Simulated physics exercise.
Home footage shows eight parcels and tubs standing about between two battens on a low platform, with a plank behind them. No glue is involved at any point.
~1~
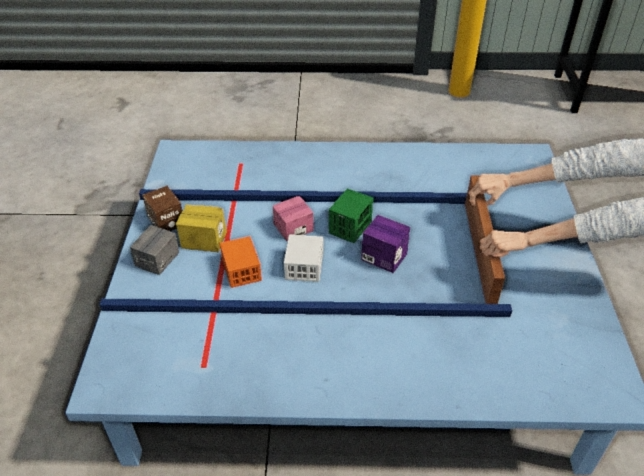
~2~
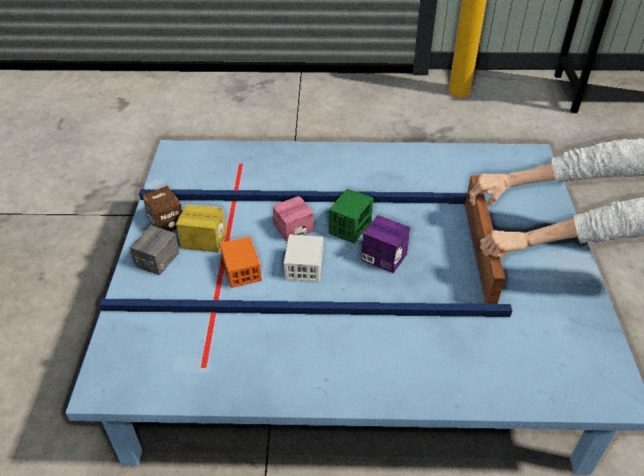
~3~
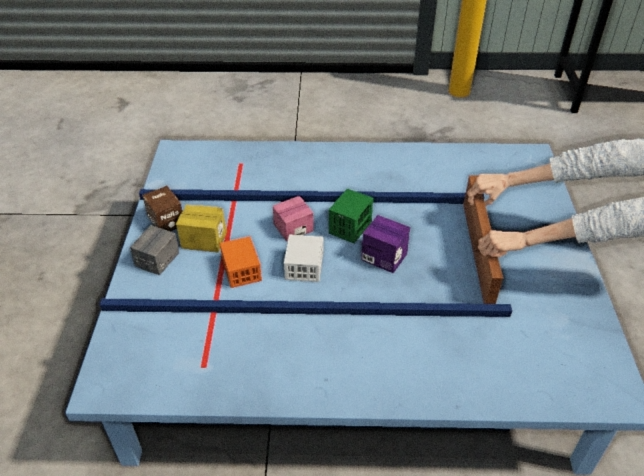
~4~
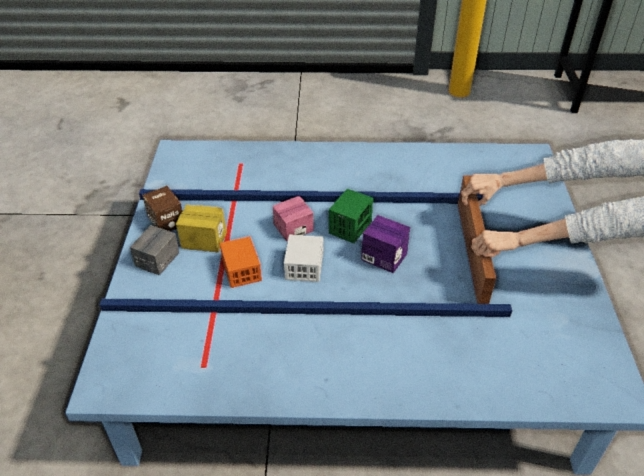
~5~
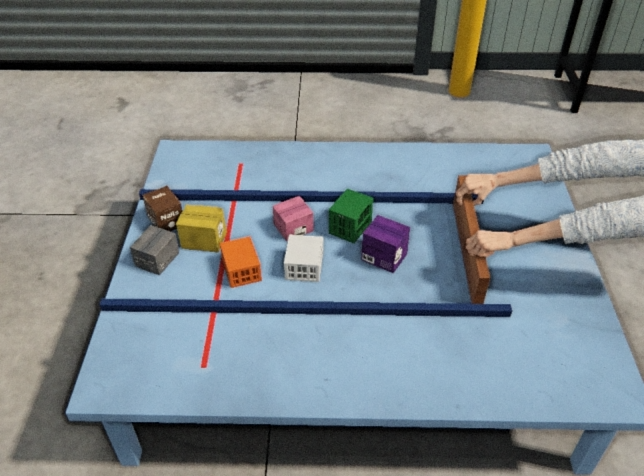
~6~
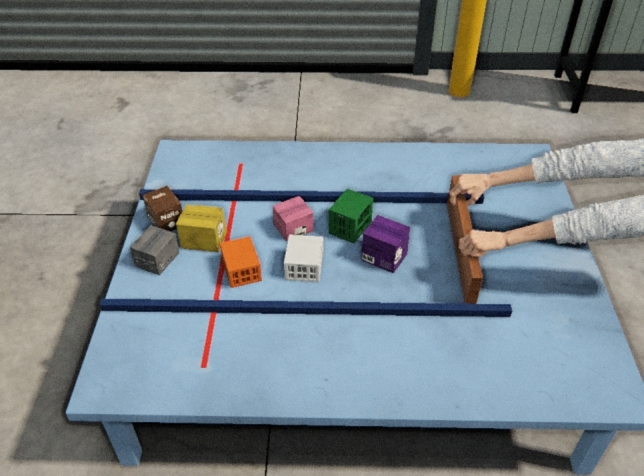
The clip shows eight colored boxes and crates resting between two dark rails on a pale blue table with a red line, while two hands slide a wooden plank slightly left toward them; the boxes stay still.
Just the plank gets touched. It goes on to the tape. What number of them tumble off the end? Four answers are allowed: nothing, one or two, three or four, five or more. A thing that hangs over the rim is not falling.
The count that fall off is at least one and at most two.
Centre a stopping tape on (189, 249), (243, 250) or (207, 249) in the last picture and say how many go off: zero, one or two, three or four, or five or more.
Going through the places as listed, I'd say 3 or 4, then none, then one to two.
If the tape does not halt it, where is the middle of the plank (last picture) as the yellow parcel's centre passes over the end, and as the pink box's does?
Estimated middle: (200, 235), and (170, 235) for the other.
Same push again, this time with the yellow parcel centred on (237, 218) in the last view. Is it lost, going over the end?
It is safe.
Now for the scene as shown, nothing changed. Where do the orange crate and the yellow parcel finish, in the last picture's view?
Approximately (133, 261) for one, approximately (146, 230) for the other.
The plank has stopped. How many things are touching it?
All in all, 2.
Soon after, none off yet; brown box at rest near (164, 210); grey box at rest near (155, 250); yellow parcel at rest near (202, 228).
In the end, the number that fall off is one or two; gone, grey box.
